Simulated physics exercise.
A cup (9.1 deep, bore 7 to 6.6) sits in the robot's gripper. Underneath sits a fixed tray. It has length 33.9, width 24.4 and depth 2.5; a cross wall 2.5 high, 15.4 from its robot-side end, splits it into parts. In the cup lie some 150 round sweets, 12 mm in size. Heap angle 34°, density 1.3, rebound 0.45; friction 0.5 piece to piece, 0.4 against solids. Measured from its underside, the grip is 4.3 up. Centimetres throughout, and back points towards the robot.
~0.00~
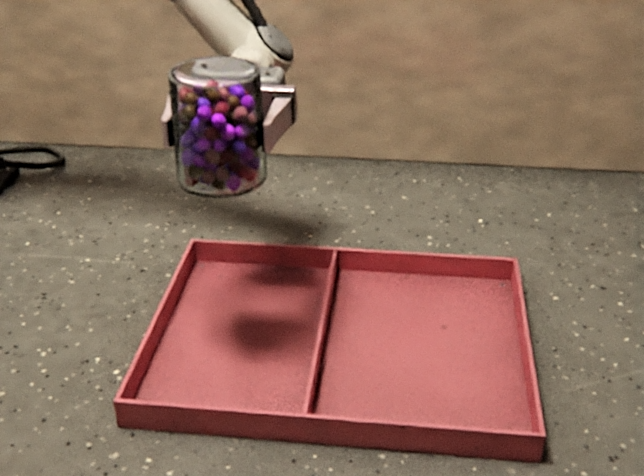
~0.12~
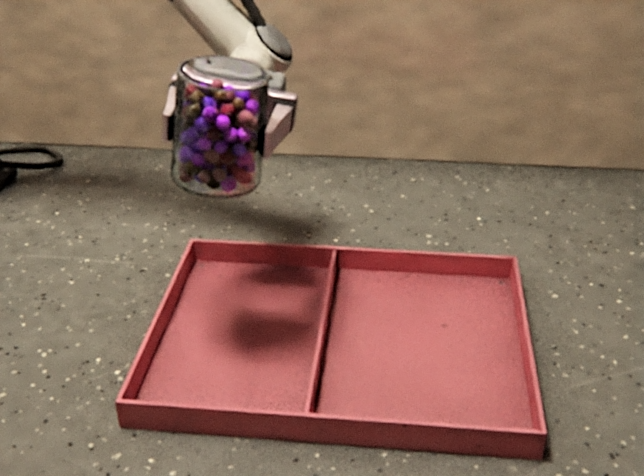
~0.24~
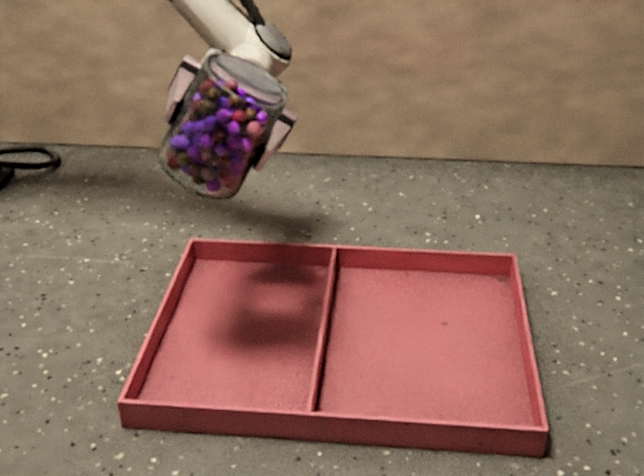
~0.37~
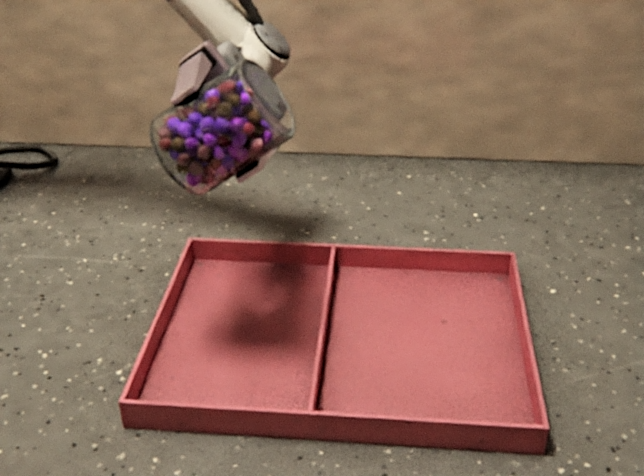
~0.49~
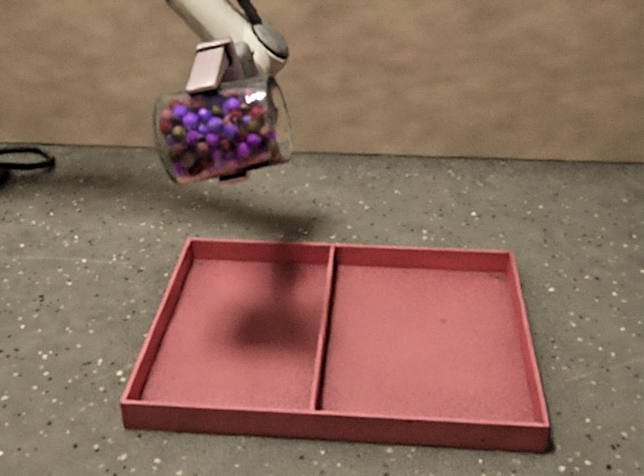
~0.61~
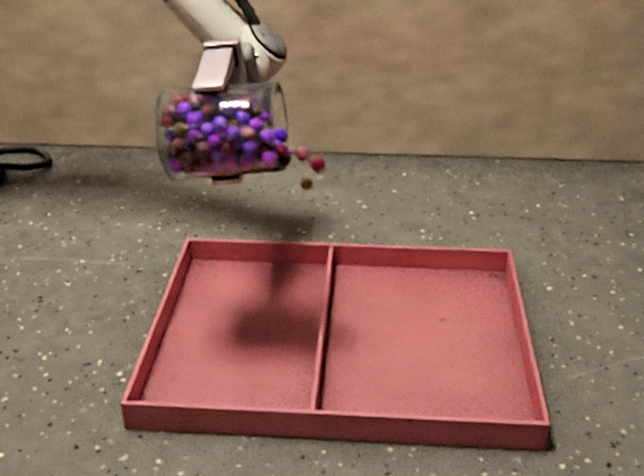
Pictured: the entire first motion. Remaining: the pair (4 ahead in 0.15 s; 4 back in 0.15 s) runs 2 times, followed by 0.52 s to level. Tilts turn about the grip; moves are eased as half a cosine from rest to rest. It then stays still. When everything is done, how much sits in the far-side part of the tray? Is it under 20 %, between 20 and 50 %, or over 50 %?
It is between 20 and 50 %.
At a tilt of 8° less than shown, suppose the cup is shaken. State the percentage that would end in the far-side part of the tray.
Estimate: Close to 20 per cent.
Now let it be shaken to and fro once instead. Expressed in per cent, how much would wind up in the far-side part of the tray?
In that case, some 25 per cent.
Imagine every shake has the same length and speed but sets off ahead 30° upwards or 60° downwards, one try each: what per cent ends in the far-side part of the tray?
It comes to around 50 per cent on the first try and around 10 per cent on the second.
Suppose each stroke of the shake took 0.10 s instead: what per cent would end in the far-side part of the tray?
Roughly 60 in a hundred.
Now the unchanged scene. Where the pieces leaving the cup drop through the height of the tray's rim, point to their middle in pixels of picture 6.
Look at roughly (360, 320) in the last picture.
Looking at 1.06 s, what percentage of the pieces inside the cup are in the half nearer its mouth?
Around 45 percent.
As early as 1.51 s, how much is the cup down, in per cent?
About 50 per cent so far.
After 1.06 s, tilted 84° forward, highest piece 23 above the table; 113 in the cup, 32 in the far-side part, 9 in the robot-side part.
After 1.51 s, tilted 33° forward, highest piece 24 above the table; 78 in the cup, 58 in the far-side part, 16 in the robot-side part, 2 in flight or on a rim.
After 1.93 s, level, highest piece 22 above the table; 78 in the cup, 60 in the far-side part, 16 in the robot-side part.
After 2.98 s, level, highest piece 22 above the table; 78 in the cup, 60 in the far-side part, 16 in the robot-side part.
At rest, 78 in the cup, 60 in the far-side part, 16 in the robot-side part. That is 39 % in the far-side part of the tray.
